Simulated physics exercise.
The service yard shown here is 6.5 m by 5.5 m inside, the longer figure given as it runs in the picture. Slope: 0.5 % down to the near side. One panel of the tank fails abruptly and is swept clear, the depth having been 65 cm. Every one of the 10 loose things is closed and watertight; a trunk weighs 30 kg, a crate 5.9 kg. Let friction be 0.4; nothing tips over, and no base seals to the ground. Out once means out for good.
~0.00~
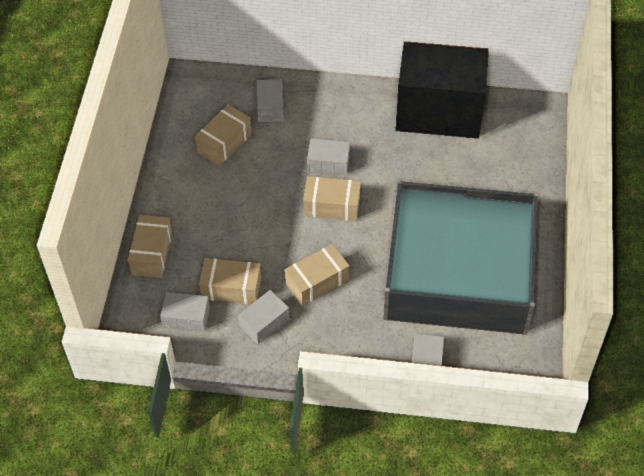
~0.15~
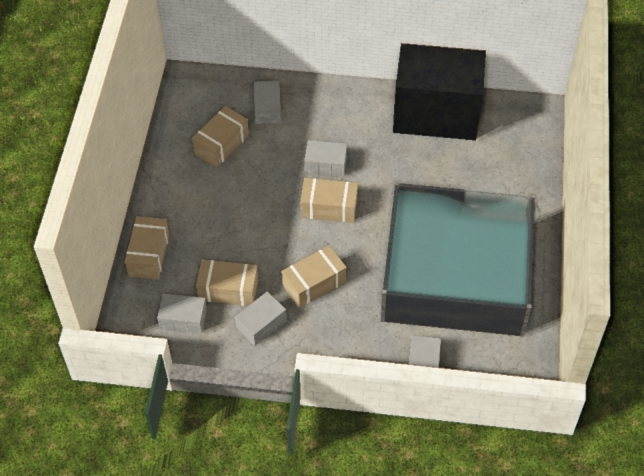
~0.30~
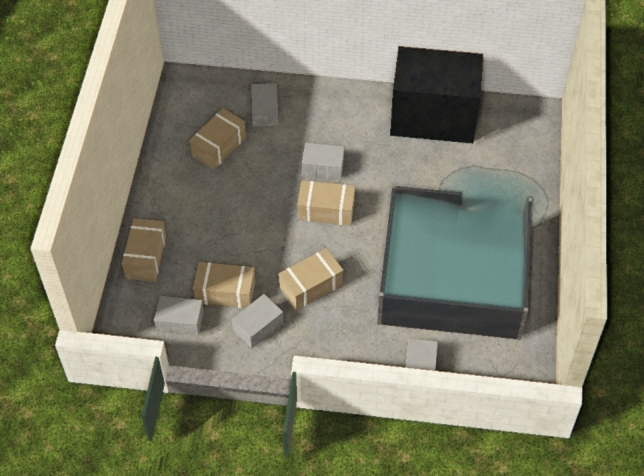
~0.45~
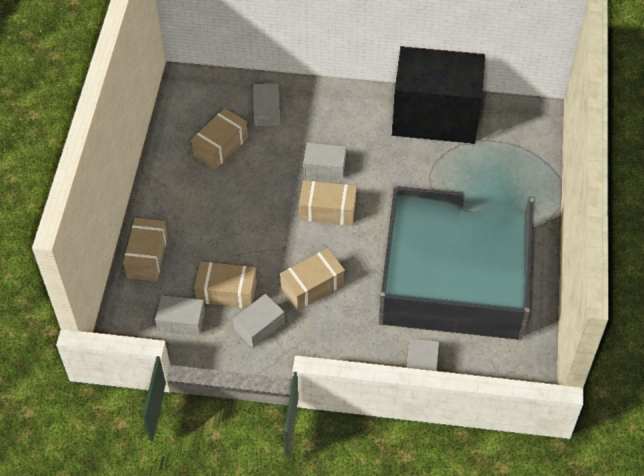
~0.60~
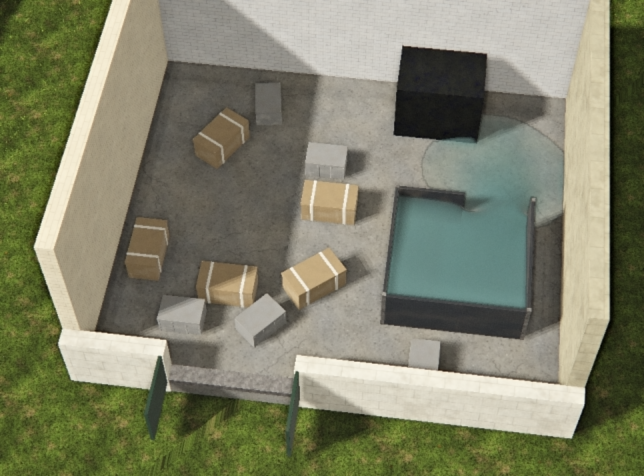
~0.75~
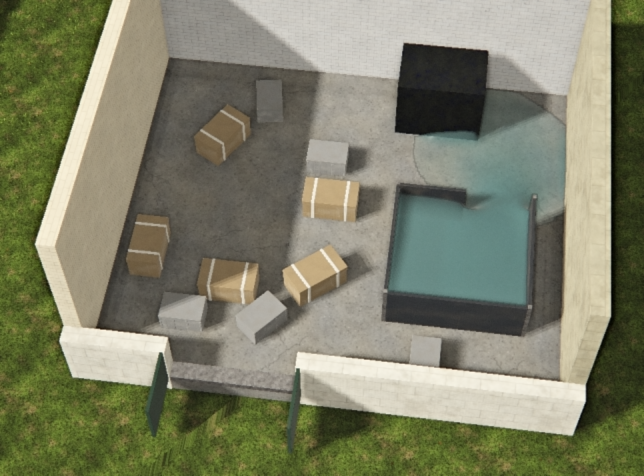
A walled yard held scattered boxes, a black block and a dark-sided tank of blue-green water; an opening appeared in the tank's back side, and water spread over the floor behind it toward the right wall.
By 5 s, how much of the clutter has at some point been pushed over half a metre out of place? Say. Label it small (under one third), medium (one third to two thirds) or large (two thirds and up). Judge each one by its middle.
Small.
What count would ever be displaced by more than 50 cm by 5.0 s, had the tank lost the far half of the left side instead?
So the tally would be 7.
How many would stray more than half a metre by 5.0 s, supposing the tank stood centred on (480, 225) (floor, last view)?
Count: 2.
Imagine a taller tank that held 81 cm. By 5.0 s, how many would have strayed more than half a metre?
Count: 4.
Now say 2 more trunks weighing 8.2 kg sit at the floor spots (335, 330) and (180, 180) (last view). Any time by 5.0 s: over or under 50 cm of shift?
Well, in turn they are below that and below that.
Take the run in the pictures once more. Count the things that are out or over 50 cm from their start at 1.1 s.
By my reckoning, 0.
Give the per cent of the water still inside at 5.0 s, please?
I'd say some 100 percent hasn't gone yet.
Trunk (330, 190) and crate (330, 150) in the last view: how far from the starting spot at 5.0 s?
20 cm and 250 cm.
After 1.1 s 0 of 10 are over 50 cm from their spots; 0 afloat.
After 2.2 s 0 of 10 are over 50 cm from their spots; 0 afloat.
After 3.5 s 2 of 10 are over 50 cm from their spots; 1 afloat.
After 5.0 s 2 of 10 are over 50 cm from their spots, and 2 have been at some point; 2 afloat.
